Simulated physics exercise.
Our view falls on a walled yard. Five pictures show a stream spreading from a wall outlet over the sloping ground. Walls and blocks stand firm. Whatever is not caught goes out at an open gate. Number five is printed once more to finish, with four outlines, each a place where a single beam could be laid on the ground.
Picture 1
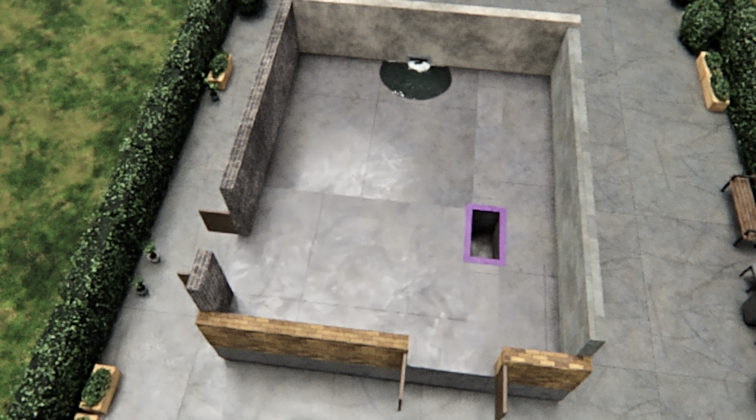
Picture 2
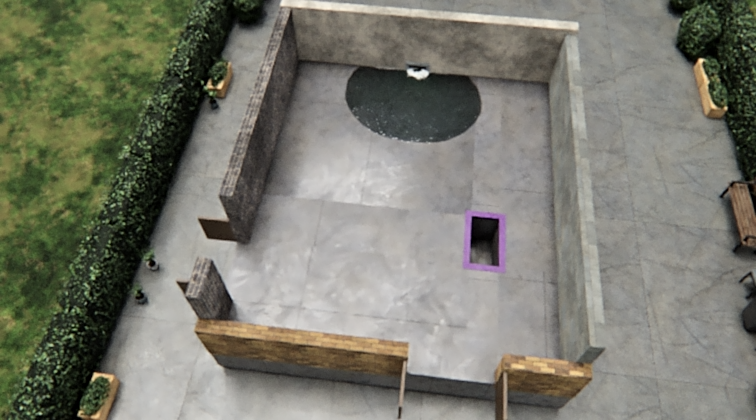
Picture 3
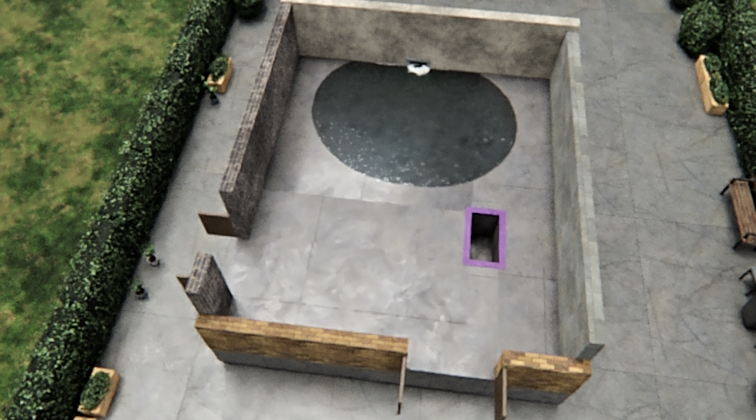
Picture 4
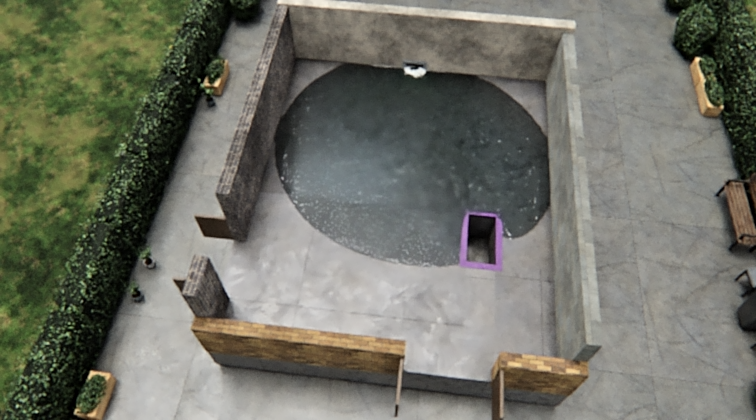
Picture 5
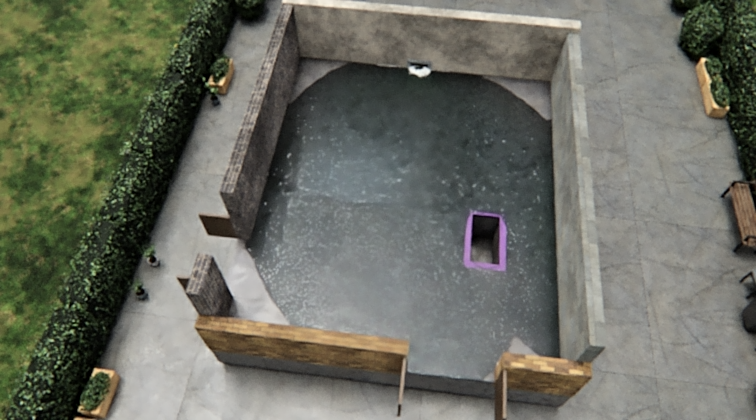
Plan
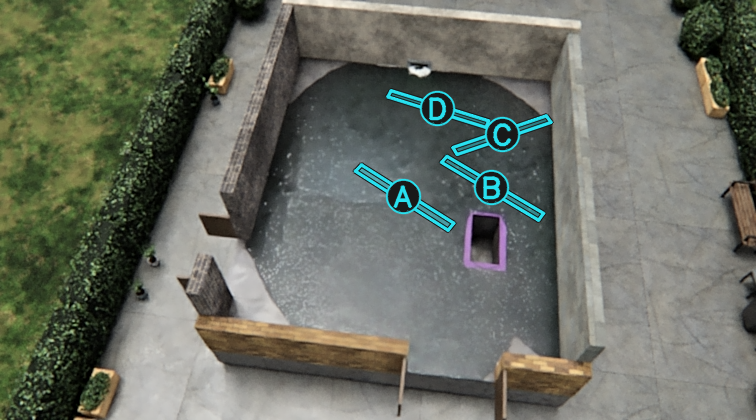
Dark water spreads from the back wall across a walled yard, surrounding a purple-edged rectangular gully.
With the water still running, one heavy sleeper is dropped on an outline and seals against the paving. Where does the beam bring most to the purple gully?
A beats the others.
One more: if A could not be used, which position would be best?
That would be D.
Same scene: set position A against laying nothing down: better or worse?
It is better.
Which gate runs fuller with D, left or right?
More leaves on the right.
In cyan, A from (358, 168) to (450, 226); B from (444, 159) to (541, 216); C from (454, 150) to (548, 119); D from (389, 93) to (487, 124).
With A, about 43 % of the stream goes into the purple gully, about 57 % out by the gates.
With B, about 9 % of the stream goes into the purple gully, about 87 % out by the gates.
With C, about 10 % of the stream goes into the purple gully, about 89 % out by the gates.
With D, about 24 % of the stream goes into the purple gully, about 75 % out by the gates.
